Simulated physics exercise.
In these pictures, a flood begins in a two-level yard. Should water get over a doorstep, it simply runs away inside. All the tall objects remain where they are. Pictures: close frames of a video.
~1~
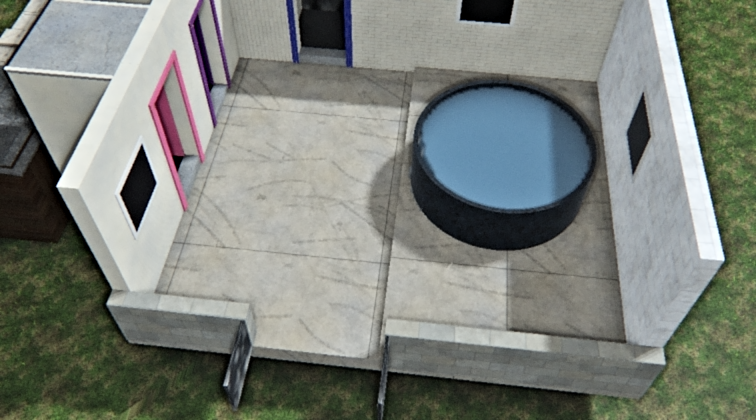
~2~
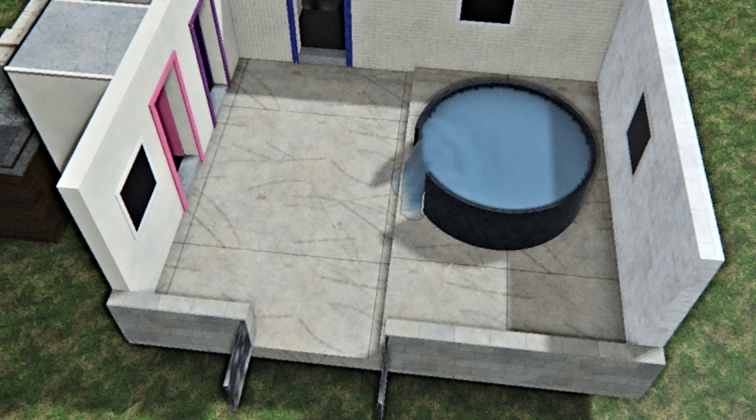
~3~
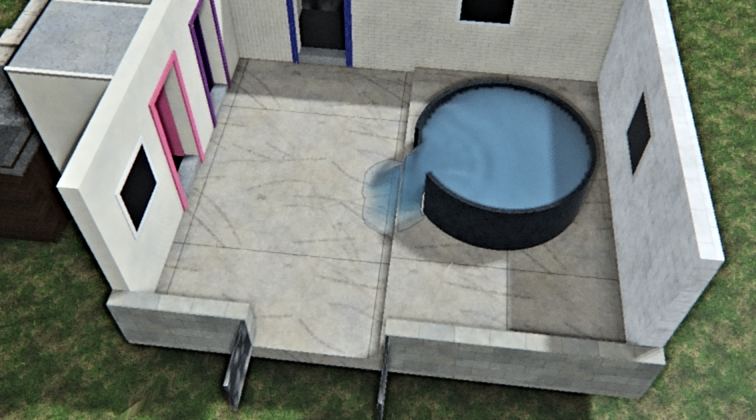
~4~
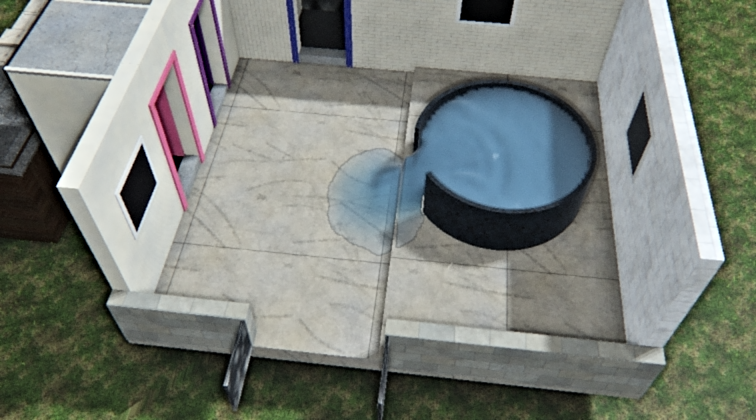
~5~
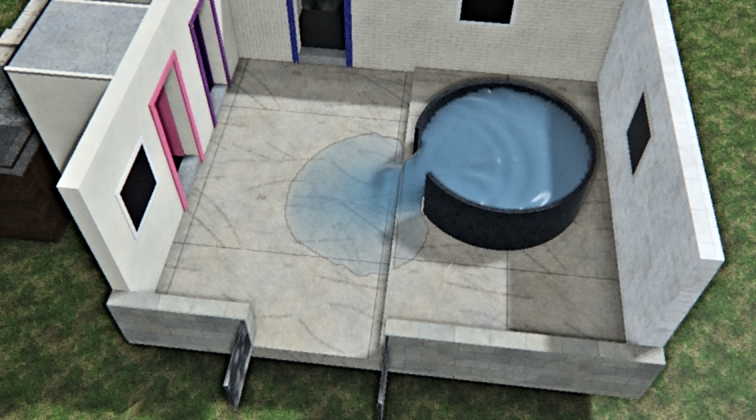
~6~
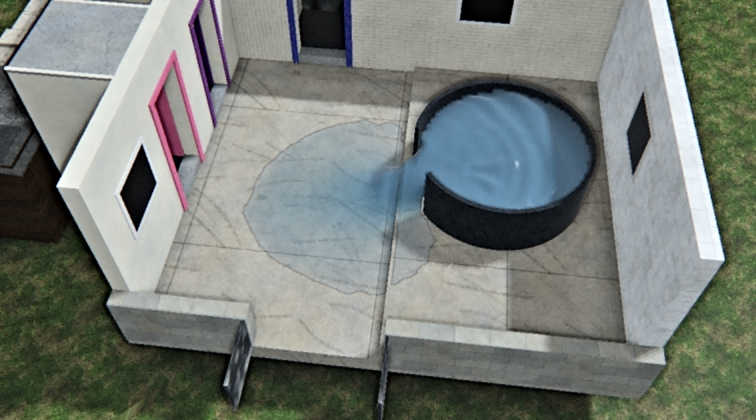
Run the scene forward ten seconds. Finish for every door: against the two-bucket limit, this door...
The pink door surpasses it; the blue door remains within it; the purple door surpasses it.
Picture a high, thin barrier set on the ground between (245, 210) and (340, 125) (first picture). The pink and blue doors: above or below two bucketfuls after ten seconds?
The pink door remains under the limit, the blue door remains under the limit.
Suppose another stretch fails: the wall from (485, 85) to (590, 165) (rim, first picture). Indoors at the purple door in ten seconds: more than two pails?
Result for purple - above threshold.
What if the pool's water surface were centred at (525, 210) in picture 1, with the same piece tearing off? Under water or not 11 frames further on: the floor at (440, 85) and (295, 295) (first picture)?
Bone-dry, soaked.
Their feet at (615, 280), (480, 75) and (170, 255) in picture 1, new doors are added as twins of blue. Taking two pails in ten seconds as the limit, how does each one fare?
They turn out short, short and over.
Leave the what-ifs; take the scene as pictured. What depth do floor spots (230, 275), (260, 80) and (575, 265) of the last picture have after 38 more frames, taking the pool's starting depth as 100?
About 20, 25 and 0 per cent.
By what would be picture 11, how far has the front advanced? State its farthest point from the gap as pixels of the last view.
About (150, 307).
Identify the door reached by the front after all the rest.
My pick is the one in blue.
A moment on, water covers 45 % of the floor; the pink door under two buckets in, the blue door not reached, the purple door wet at the sill, nothing in.
Next, water covers 50 % of the floor; the pink door over two buckets in, the blue door wet at the sill, nothing in, the purple door under two buckets in.
Then, water covers 50 % of the floor; the pink door far over two buckets in, the blue door wet at the sill, nothing in, the purple door over two buckets in.
Later, water covers 65 % of the floor; the pink door far over two buckets in, the blue door wet at the sill, nothing in, the purple door over two buckets in.
In the end, water covers 80 % of the floor; the pink door far over two buckets in, the blue door wet at the sill, nothing in, the purple door over two buckets in.
